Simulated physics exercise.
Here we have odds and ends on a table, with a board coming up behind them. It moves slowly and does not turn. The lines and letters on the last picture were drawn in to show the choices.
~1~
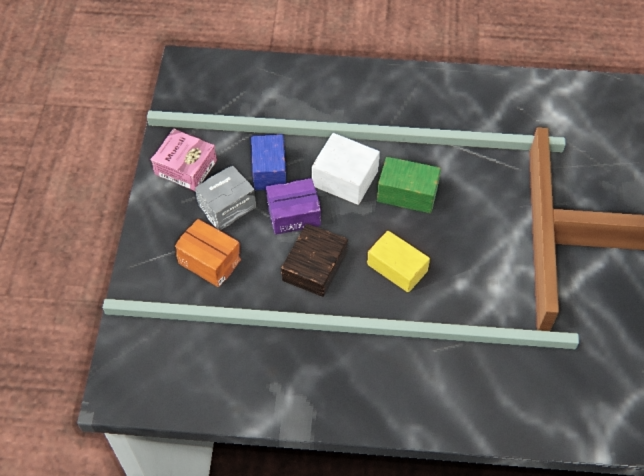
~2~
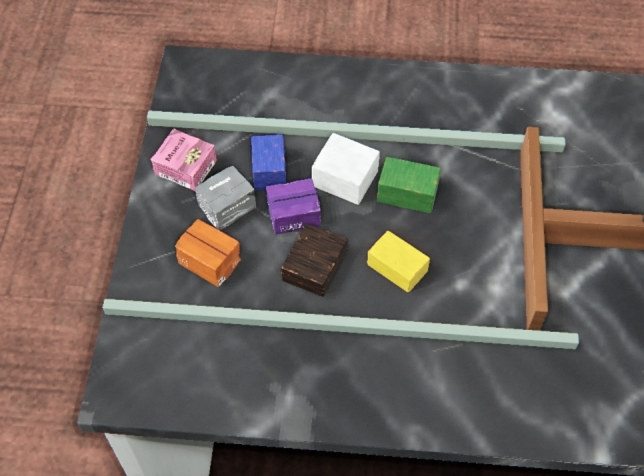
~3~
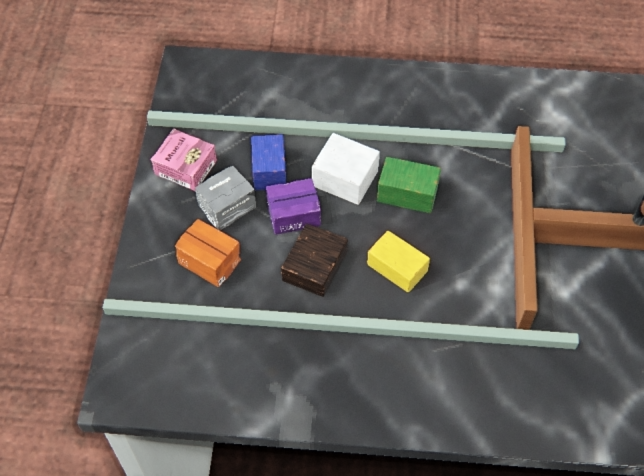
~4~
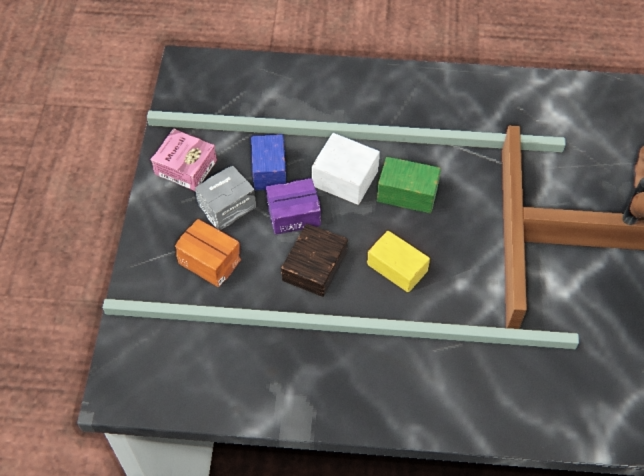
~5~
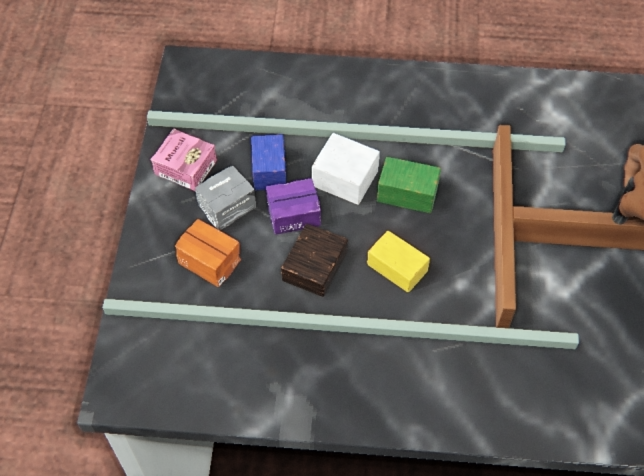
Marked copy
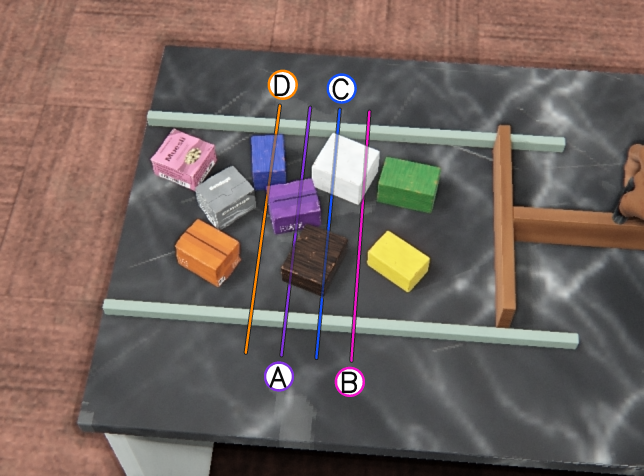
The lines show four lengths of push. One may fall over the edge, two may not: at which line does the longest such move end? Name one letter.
No second one falls up to D.
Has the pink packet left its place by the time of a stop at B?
No.
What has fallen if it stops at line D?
The pink packet goes over.
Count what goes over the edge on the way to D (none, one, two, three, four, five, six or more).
One.
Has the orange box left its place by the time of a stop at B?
No.
On the marked copy, A at (297, 221); B at (361, 226); C at (329, 224); D at (264, 219).
Following D. Soon after the start, board (421, 205); white block (329, 169); yellow block (379, 260).
Later, board (334, 199); pink packet (167, 162); blue block (209, 157).
In the end, board (268, 195); pink packet over the edge; blue block (149, 149); one fallen.
As for the rest, A is within the limit but short; B is within the limit but short; C is within the limit but short.
